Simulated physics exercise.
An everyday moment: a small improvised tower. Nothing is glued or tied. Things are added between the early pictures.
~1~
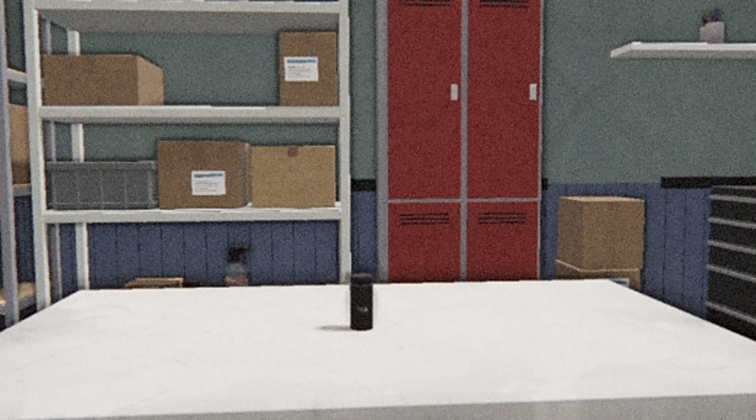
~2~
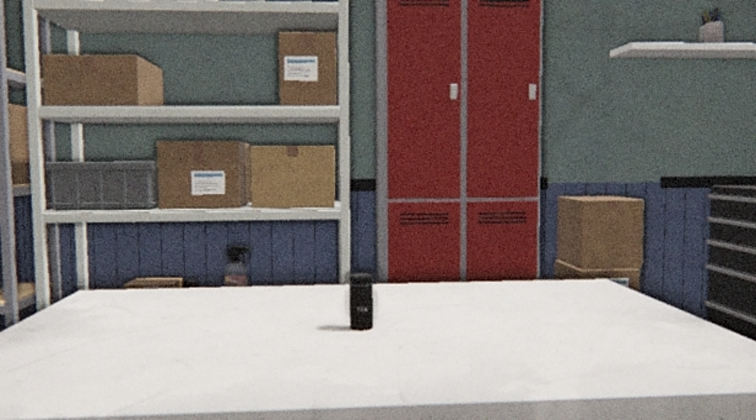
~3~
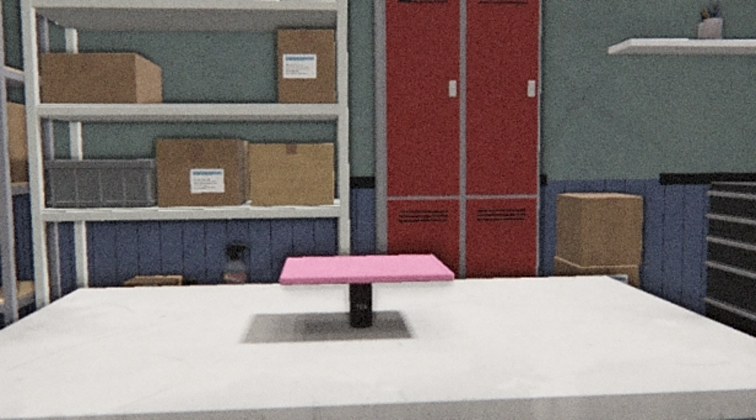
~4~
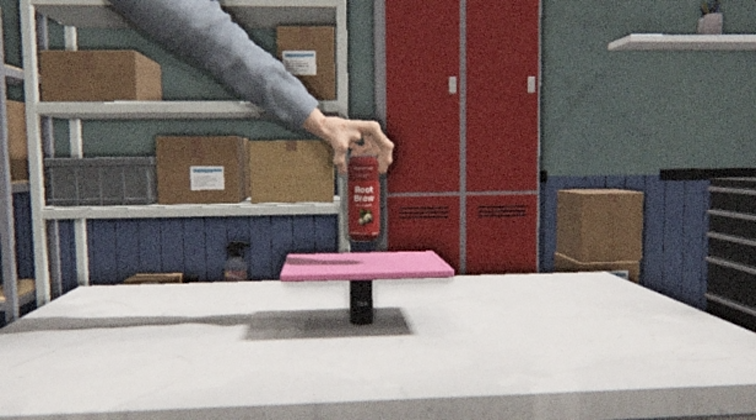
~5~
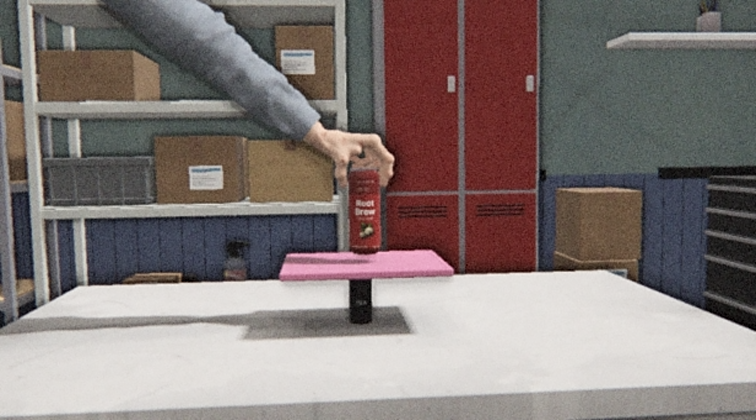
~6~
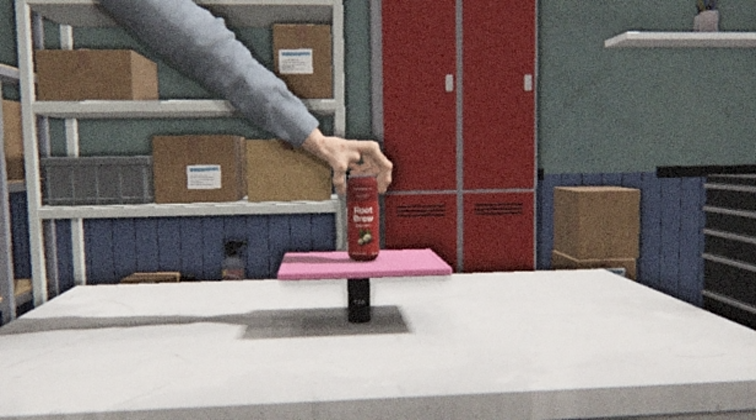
In this clip, a small black cylinder stands on a white table, then a flat pink lid appears on top of it. A hand reaches in from the upper left and lowers a red can onto the lid.
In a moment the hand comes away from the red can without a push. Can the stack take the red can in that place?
Outcome: The stack keeps its balance.
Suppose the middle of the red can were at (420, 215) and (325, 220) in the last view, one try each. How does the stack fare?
First, it gives way; second, it keeps its balance.
Then, 0.20 s later than the last frame, all is still.
Then, 0.50 s later than the last frame, red can resting near (363, 219).
When it is over, all 3 as before. End places, in pixels of the last picture, red can near (363, 219). The stack holds.
